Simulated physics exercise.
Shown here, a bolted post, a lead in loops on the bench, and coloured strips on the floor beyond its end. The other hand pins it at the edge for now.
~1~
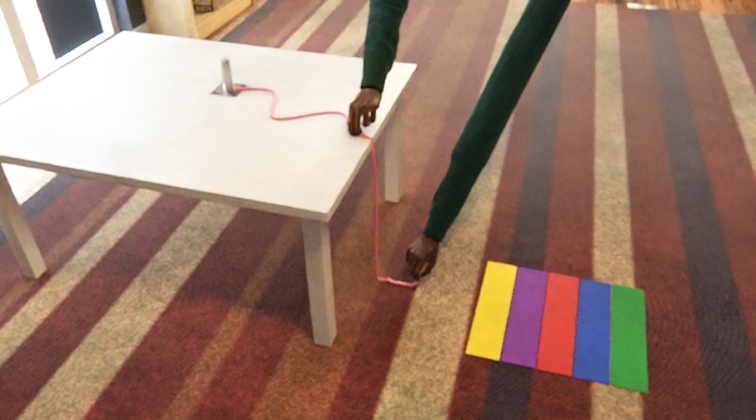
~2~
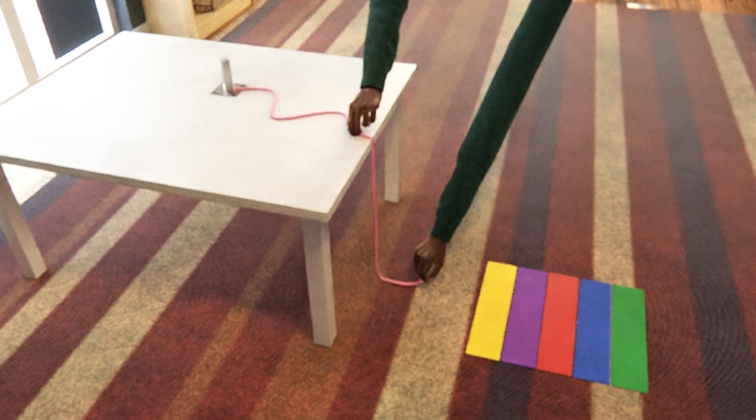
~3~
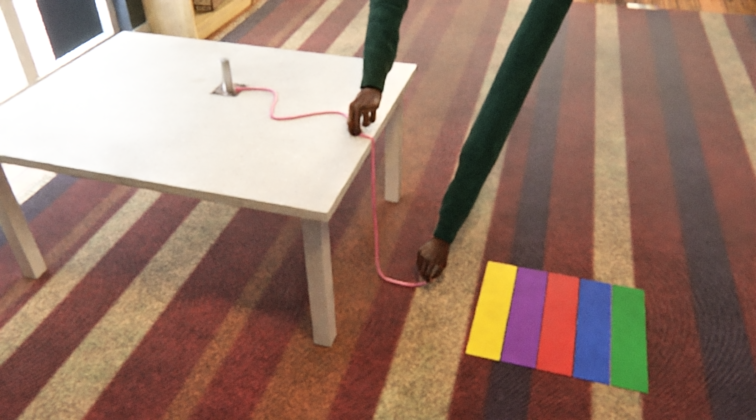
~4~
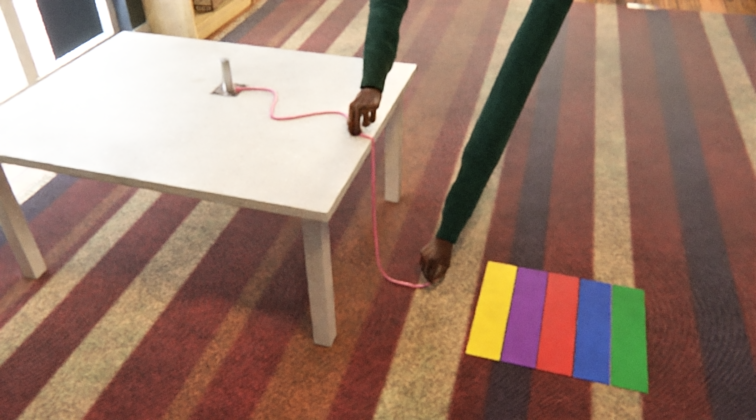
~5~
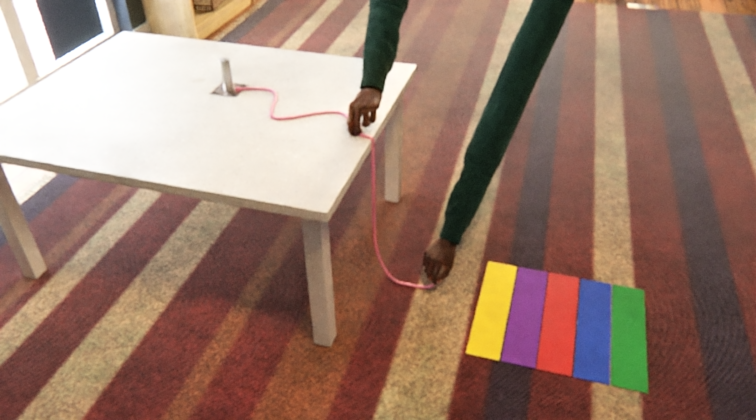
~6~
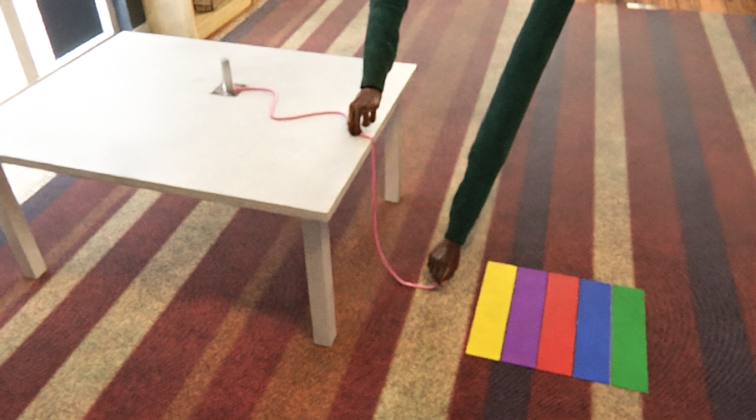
By a white table on striped carpet, one hand pins a pink cord at the edge while another draws its end slightly right.
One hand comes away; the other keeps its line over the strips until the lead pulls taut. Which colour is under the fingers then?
It gets as far as the blue strip.
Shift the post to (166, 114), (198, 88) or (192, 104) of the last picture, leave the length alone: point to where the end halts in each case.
Near (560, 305), (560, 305) and (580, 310).
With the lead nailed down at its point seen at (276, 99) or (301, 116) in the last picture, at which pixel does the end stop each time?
About (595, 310) and (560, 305).
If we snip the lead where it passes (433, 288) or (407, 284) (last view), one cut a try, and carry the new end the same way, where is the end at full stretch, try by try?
About (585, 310) and (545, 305).
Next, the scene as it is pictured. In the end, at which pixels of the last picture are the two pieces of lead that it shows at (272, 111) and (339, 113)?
About (302, 108), and the other about (374, 127).
Soon after, end near (554, 305); over red.
After that, end near (586, 311); over blue.
At the stop, end near (605, 315); over blue. The blue one.
